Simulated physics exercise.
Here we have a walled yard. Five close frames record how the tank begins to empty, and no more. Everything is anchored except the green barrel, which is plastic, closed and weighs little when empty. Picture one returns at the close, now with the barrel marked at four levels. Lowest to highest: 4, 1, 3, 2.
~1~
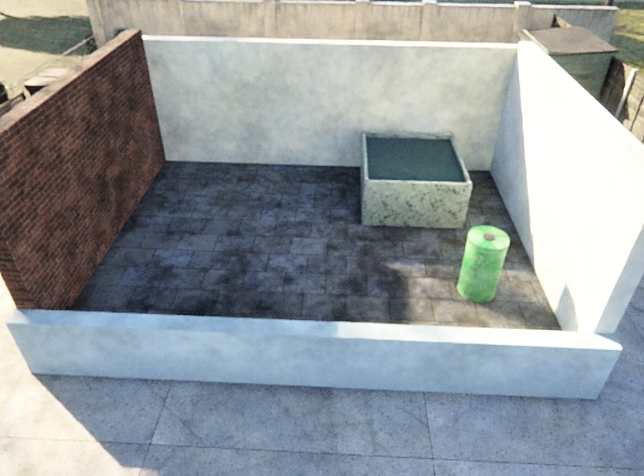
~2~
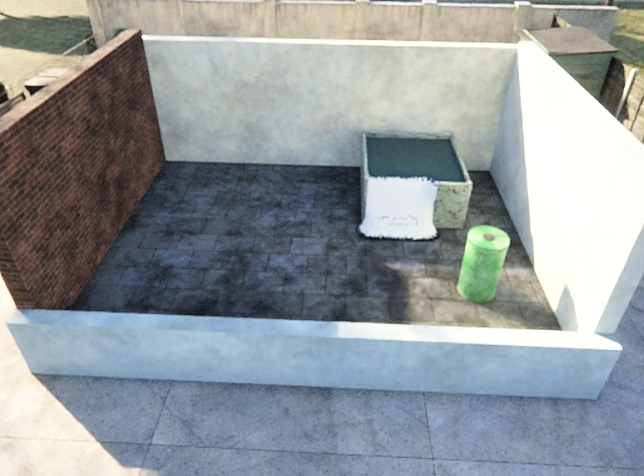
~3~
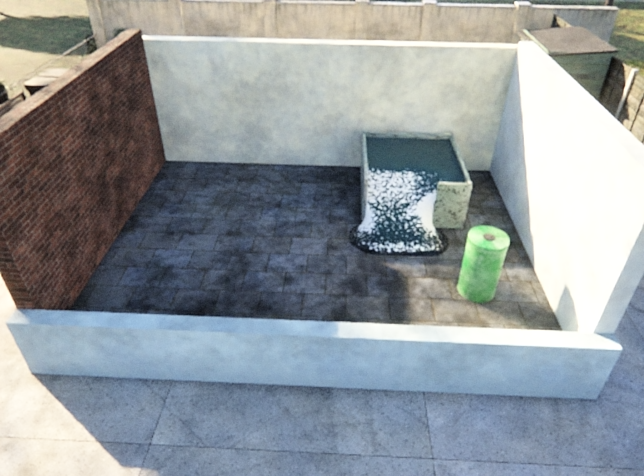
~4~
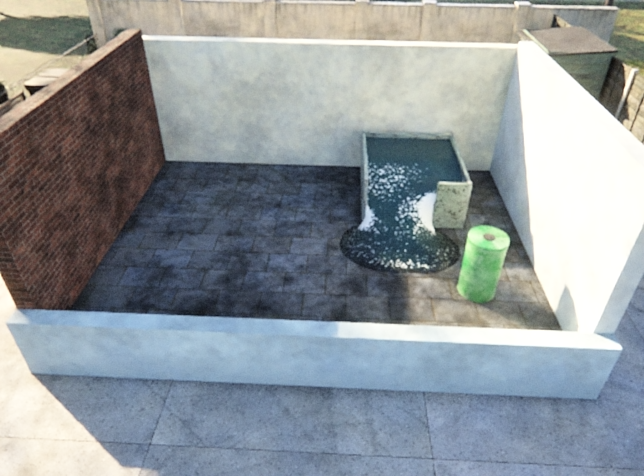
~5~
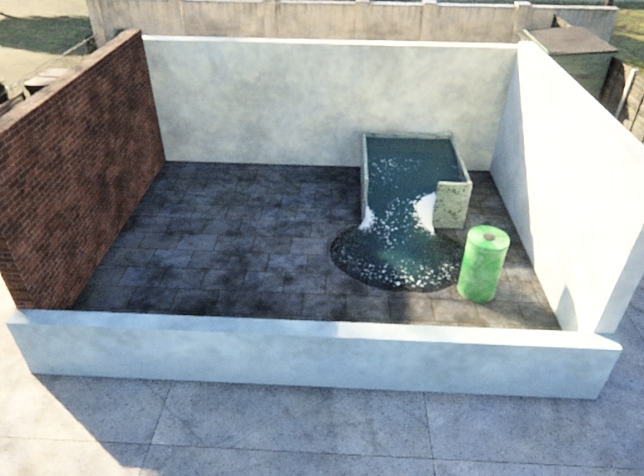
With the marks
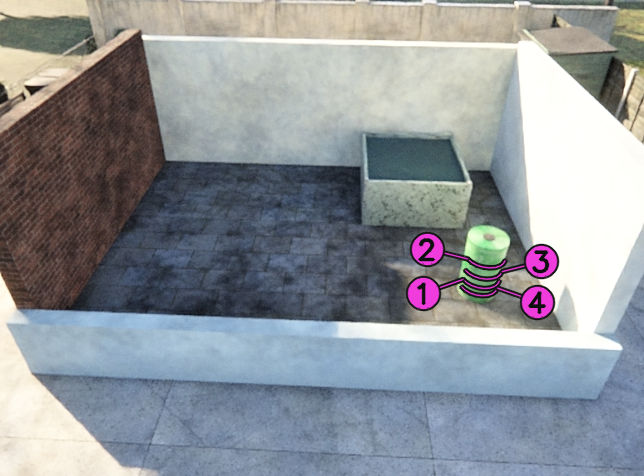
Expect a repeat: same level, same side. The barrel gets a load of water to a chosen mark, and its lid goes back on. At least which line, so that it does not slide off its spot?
1 is the one.
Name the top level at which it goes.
It is 4.
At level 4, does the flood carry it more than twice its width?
No, less.
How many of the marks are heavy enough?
Three of the four.
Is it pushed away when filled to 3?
No.
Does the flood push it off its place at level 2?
No.
In magenta, 1 at (483, 288); 2 at (489, 267); 3 at (486, 279); 4 at (481, 295); from the bottom up 4, 1, 3, 2.
For level 1, it does not move.
For level 2, it does not move.
For level 3, it does not move.
For level 4, it is pushed about half its own width away.
